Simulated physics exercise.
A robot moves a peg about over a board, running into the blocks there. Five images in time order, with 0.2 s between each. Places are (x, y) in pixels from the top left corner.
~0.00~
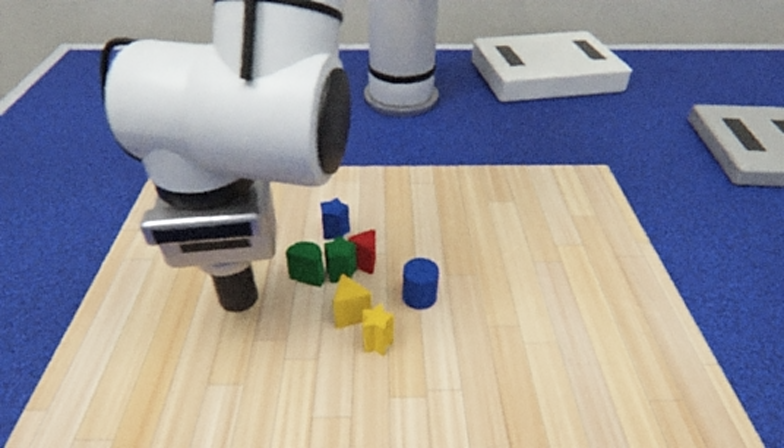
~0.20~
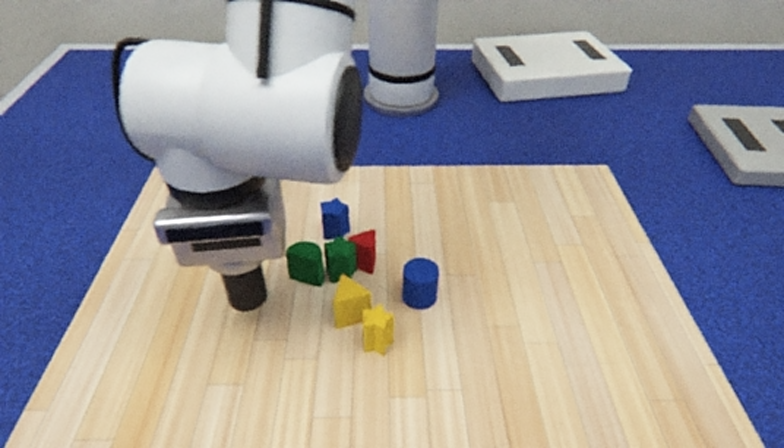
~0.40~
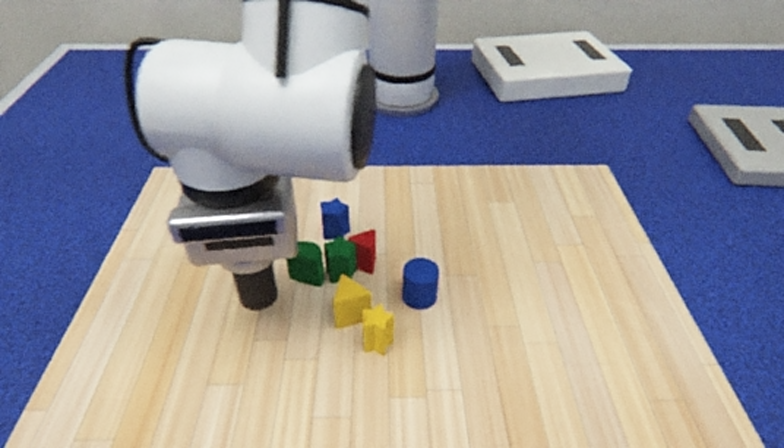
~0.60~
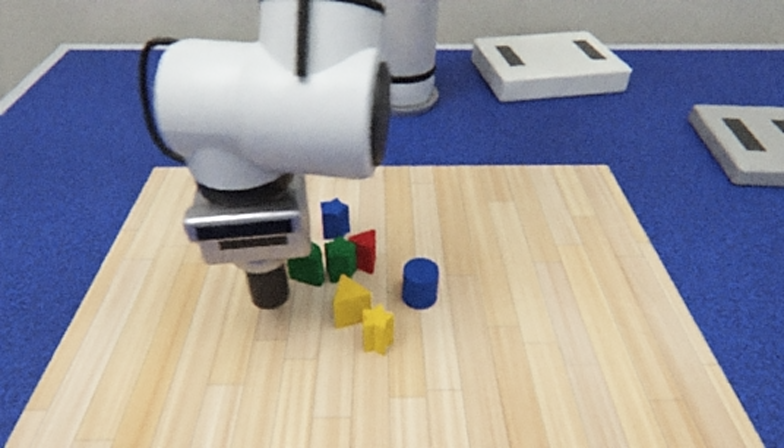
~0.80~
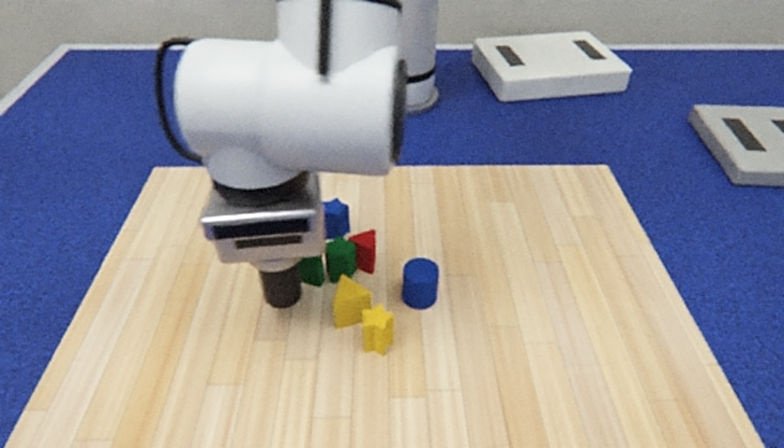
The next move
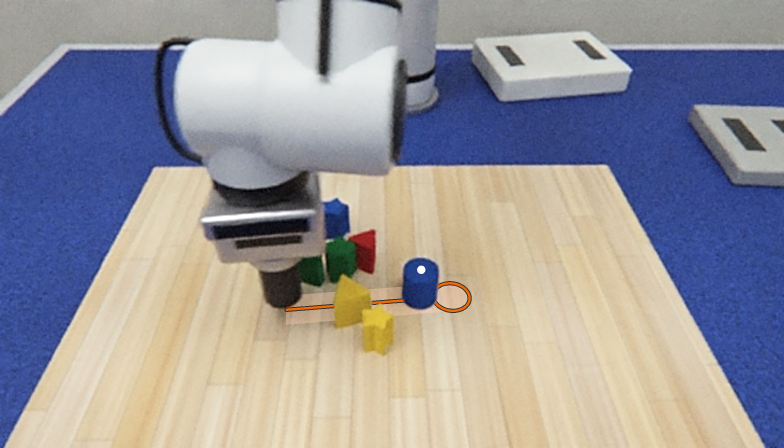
The video shows a white robot arm with a dark peg above a light wooden board, moving slowly to the right toward a cluster of green, red, blue and yellow blocks, while the blocks stay still.
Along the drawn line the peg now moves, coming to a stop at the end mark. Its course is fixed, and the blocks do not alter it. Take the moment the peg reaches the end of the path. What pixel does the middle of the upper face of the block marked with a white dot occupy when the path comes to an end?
The middle of its top is at (487, 259).
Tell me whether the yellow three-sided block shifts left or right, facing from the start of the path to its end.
It is displaced to the right.
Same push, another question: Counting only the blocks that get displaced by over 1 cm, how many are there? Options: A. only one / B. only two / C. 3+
B: Only two.
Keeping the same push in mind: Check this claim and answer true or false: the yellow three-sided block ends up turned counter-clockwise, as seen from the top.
False
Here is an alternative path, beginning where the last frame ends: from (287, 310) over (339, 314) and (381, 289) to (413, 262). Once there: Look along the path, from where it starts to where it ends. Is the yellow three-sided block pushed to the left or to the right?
Picture yourself facing from the start of the path to its end: The yellow three-sided block moves off to your right.
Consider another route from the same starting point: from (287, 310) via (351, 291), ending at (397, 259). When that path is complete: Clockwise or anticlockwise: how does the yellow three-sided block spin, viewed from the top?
From the top, the block rotates clockwise.
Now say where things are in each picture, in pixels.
The first picture shows tip of the peg (239, 298), middles of tops, green D-shaped block (306, 250), yellow three-sided block (349, 289), blue circle (421, 270).
The second picture shows peg (248, 297), nothing pushed.
The third picture shows peg (259, 297), nothing pushed.
The fourth picture shows peg (271, 296), nothing pushed.
The fifth picture shows peg (284, 294), green D-shaped block hidden, yellow three-sided block (349, 289), blue circle (421, 270).
The line goes from (287, 310) to (451, 297); the dot is on the blue circle.
What follows on the original path. One third of the way, peg (343, 290); yellow three-sided block (367, 292), turned 30° clockwise.
Two thirds of the way, peg (398, 286); yellow three-sided block (401, 298), turned 75° clockwise; blue circle (435, 268).
At the end, peg (453, 281); green D-shaped block unmoved; yellow three-sided block (401, 298), turned 75° clockwise; blue circle (487, 259).
